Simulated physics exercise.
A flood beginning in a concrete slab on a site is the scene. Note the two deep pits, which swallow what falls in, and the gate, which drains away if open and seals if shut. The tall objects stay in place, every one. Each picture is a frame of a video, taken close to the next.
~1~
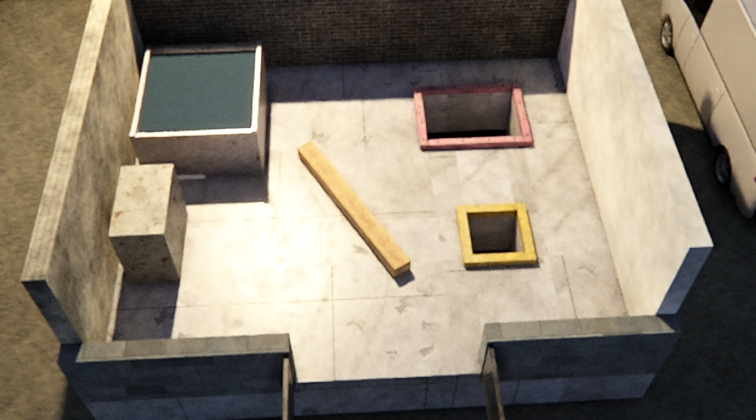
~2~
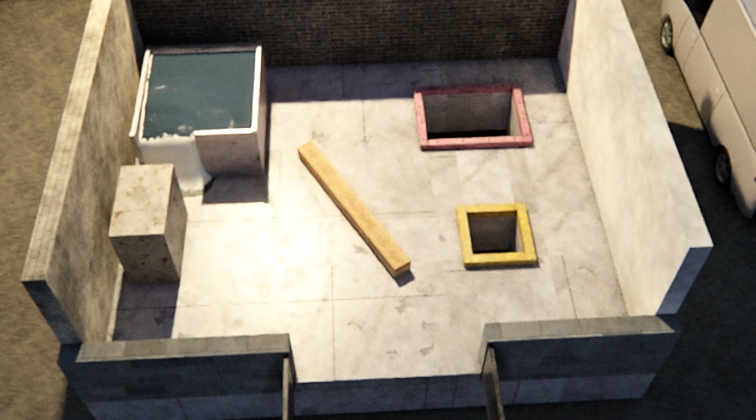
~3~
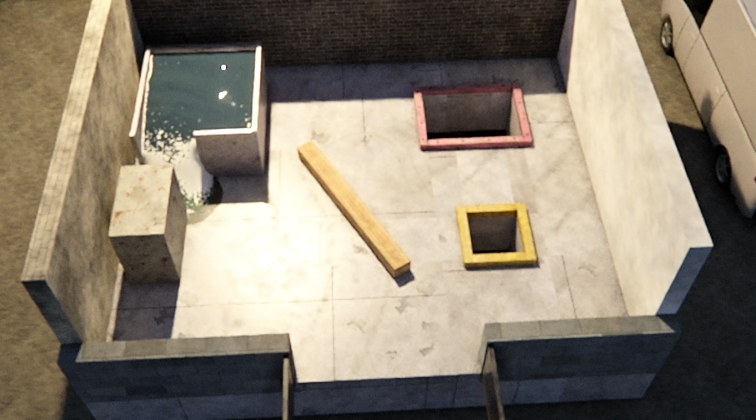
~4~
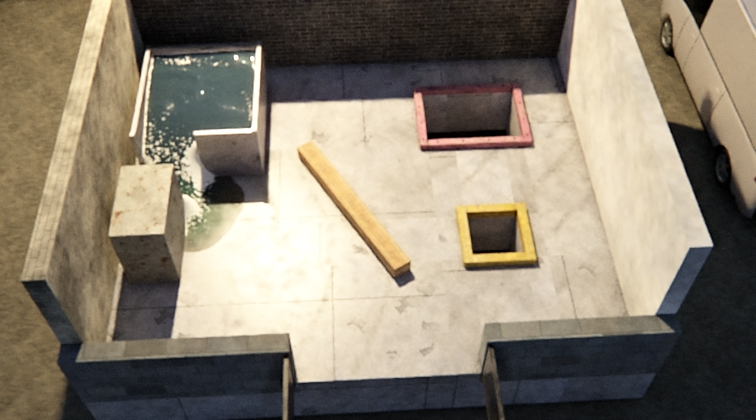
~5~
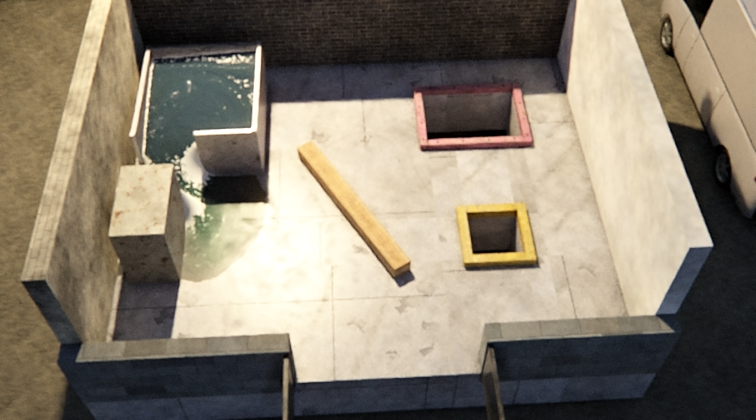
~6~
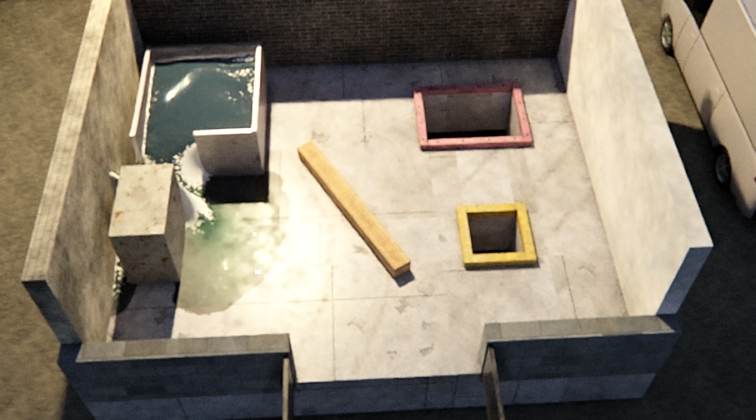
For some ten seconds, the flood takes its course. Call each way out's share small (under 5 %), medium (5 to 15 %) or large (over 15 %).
Small, medium or large: The gate gets a large share; the pink pit gets a small share; the yellow pit gets a small share.
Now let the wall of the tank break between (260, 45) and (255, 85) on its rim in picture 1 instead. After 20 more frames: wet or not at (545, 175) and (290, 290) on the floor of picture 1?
In order, I'd call them drenched and parched.
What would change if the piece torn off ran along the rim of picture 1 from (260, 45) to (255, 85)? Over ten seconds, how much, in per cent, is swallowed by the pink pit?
Pink takes 25 in a hundred.
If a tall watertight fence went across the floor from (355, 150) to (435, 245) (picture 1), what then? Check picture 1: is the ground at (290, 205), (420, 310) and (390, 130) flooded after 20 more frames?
Result, listed order: Spot 1 reached by the flood, spot 2 reached by the flood, spot 3 kept clear of the flood.
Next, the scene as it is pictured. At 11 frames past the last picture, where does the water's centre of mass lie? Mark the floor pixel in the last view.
Estimate: (214, 183).
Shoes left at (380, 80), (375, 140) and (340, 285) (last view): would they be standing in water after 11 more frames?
Taking them in the order given: Spared, then spared, then swamped.
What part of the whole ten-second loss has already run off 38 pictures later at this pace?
Around 65 percent.
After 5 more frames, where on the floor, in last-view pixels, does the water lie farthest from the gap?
Approximate pixel: (345, 361).
A moment on, water covers 30 % of the floor; the gate 0 %, the pink pit 0 %, the yellow pit 0 %.
Next, water covers 40 % of the floor; the gate 2 %, the pink pit 0 %, the yellow pit 0 %.
Then, water covers 50 % of the floor; the gate 10 %, the pink pit 0 %, the yellow pit 0 %.
Later, water covers 70 % of the floor; the gate 26 %, the pink pit 0 %, the yellow pit 0 %.
In the end, water covers 90 % of the floor; the gate 38 %, the pink pit 0 %, the yellow pit 0 %.
